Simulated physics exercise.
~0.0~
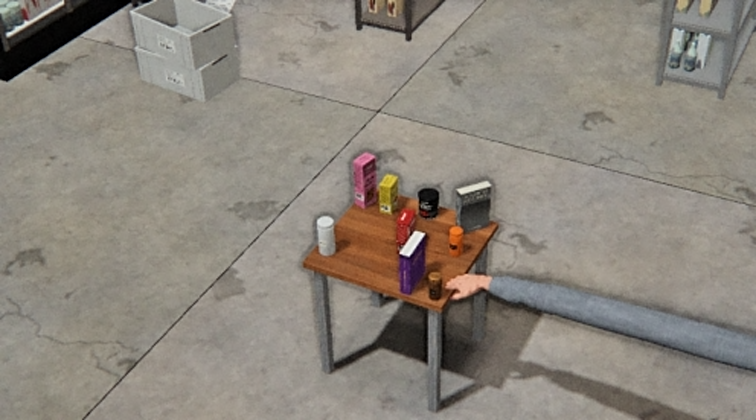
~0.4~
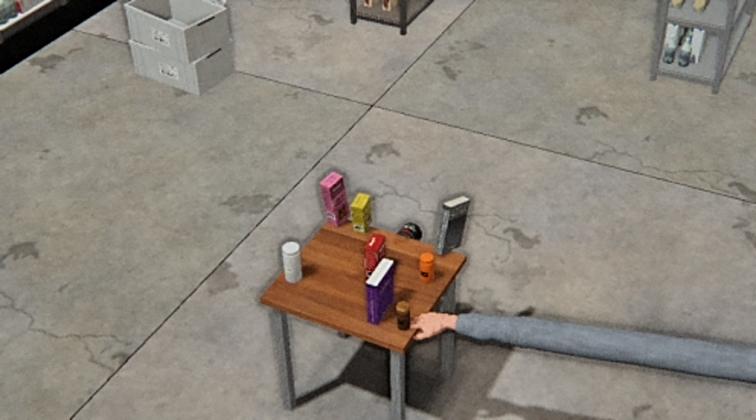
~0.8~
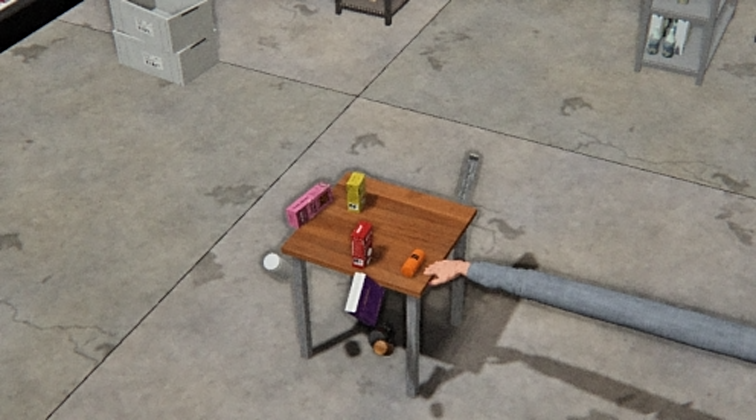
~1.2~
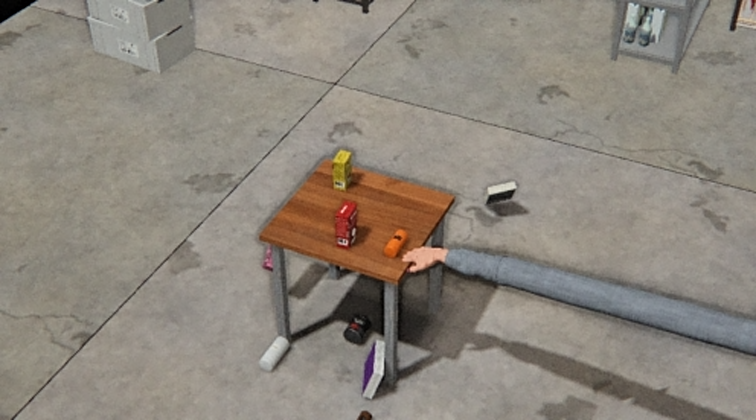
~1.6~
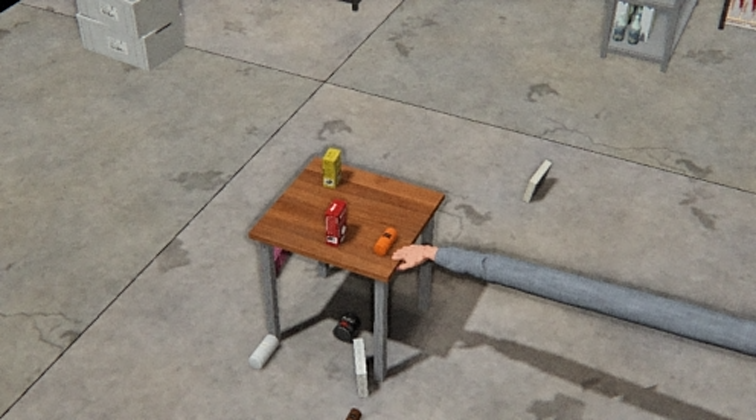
In the video, a hand grips the corner of a small wooden table holding cartons, books, jars and shakers and jerks it, toppling items and sending most to the concrete floor, leaving the yellow packet and red packet upright and the orange shaker lying on its side on top.
